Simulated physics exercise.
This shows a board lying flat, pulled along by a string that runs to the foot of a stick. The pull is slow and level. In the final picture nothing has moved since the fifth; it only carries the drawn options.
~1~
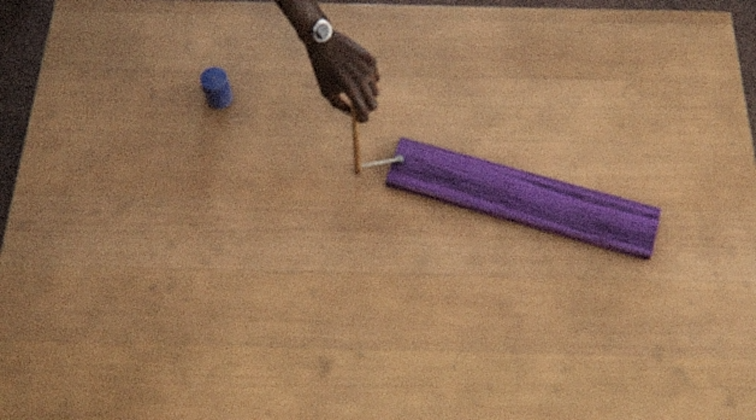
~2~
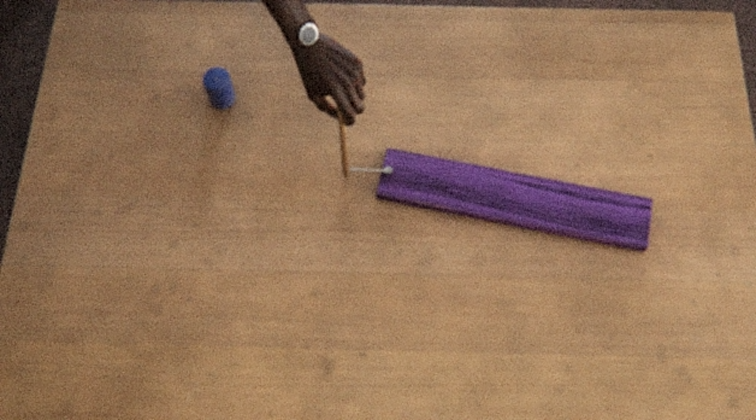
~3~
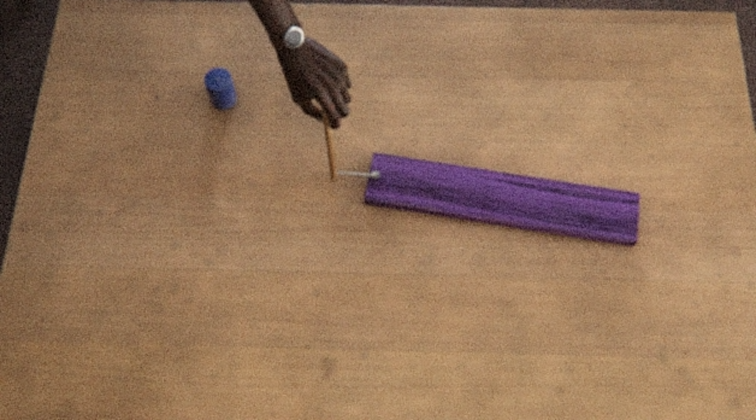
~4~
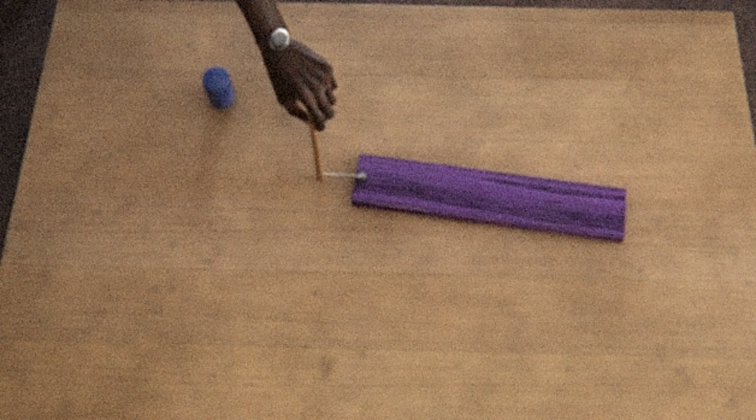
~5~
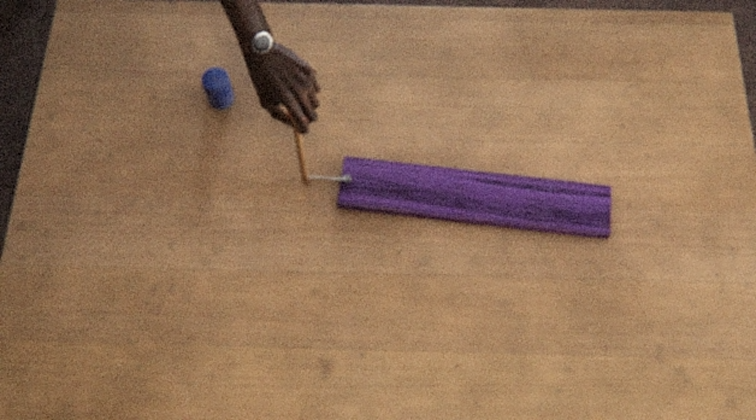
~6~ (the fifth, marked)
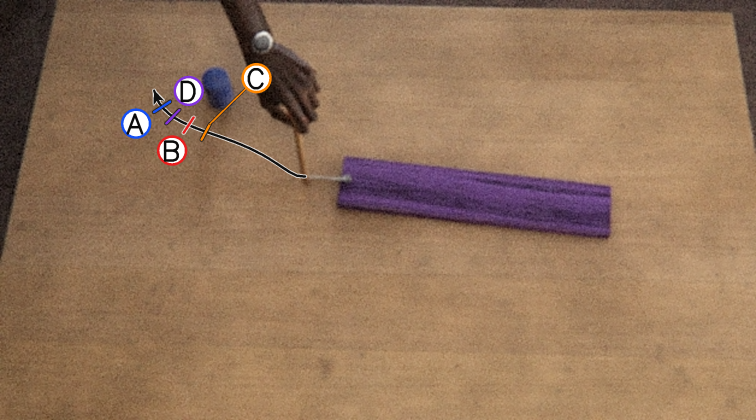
A hand wearing a watch holds a thin stick tied to a purple board, slowly pulling it left across a wooden table.
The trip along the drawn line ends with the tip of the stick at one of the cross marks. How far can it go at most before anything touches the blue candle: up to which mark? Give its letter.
D is the last safe stop.
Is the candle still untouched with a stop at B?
For that mark, yes.
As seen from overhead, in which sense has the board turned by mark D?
Clockwise.
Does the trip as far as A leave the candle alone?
No.
On the marked copy, A at (162, 107); B at (189, 125); C at (206, 132); D at (173, 117); the route from (305, 177) via (219, 136) to (154, 90).
Following D. Soon after the start, foot of the stick (260, 155), middle of the board (425, 186).
Later, foot of the stick (214, 135), middle of the board (374, 173).
In the end, foot of the stick (173, 118), middle of the board (329, 161); nothing has been touched.
As for the rest, A is too far, the candle has been hit; B is safe but short; C is safe but short.
